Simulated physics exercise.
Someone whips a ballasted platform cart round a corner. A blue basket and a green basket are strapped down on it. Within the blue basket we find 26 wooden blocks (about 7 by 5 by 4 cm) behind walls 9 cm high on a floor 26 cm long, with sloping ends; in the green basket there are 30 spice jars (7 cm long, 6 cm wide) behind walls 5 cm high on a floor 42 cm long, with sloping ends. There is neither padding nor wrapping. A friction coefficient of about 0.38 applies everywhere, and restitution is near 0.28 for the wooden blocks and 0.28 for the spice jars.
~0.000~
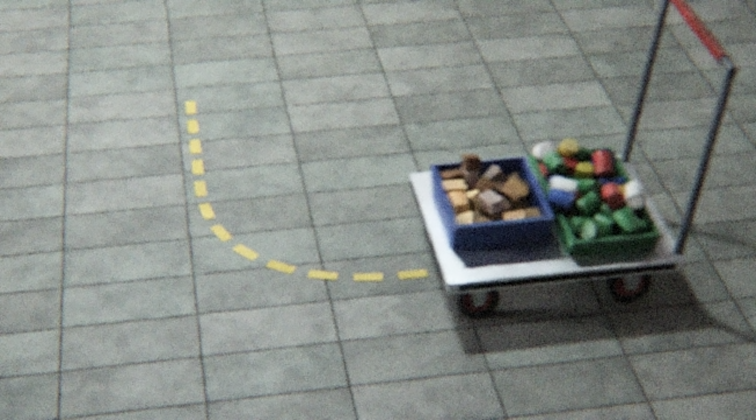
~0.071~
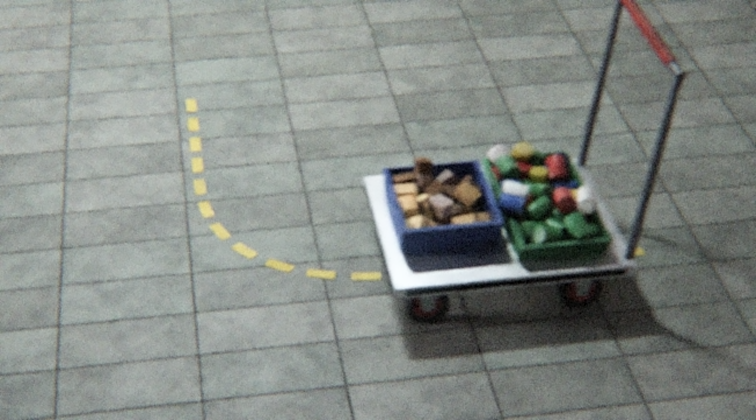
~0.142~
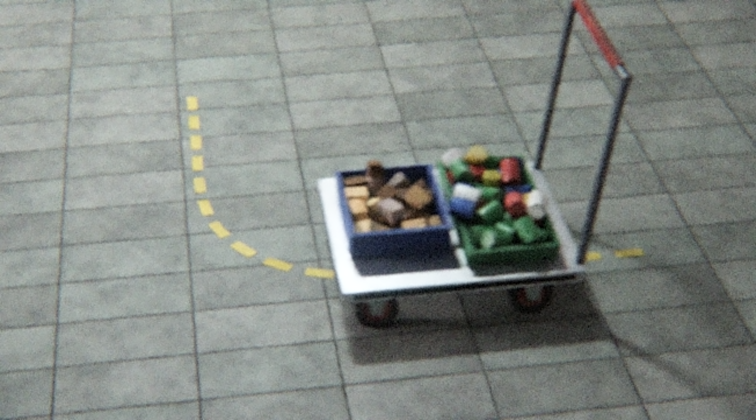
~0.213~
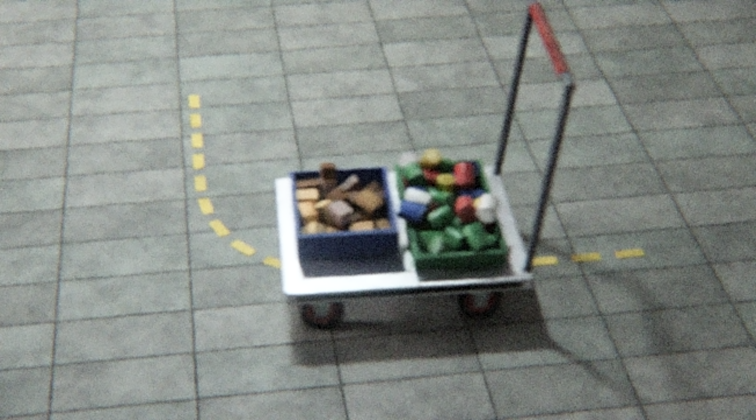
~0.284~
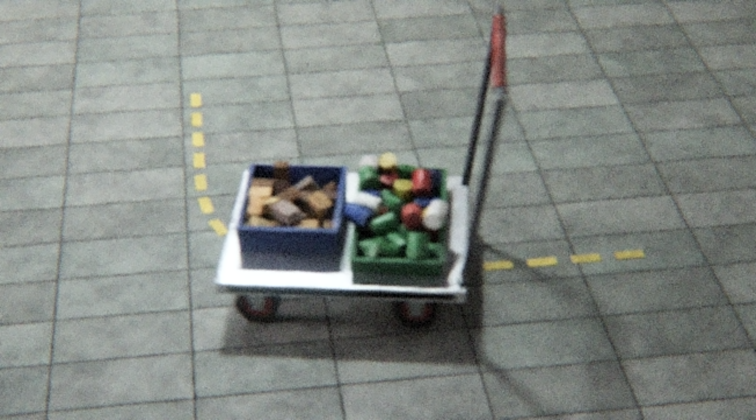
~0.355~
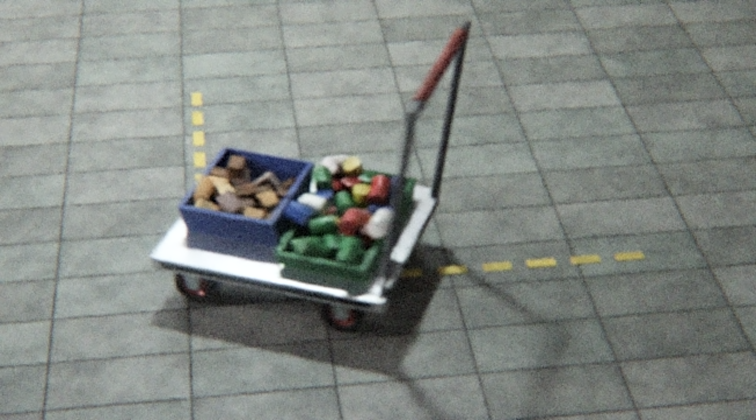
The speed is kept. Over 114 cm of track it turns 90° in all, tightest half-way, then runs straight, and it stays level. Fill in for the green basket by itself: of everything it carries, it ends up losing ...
It ends up losing more than a sixth.
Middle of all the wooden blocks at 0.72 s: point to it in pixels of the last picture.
I'd say near (179, 82).
After 0.44 s, 0 of 26 out of the blue basket and 1 of 30 out of the green basket.
After 0.55 s, 0 of 26 out of the blue basket and 3 of 30 out of the green basket.
After 0.72 s, 0 of 26 out of the blue basket and 6 of 30 out of the green basket.
Final count (at 1.17 s), 0 of 26 out of the blue basket and 9 of 30 out of the green basket. Asked share, 9 of 30, 30 per cent.
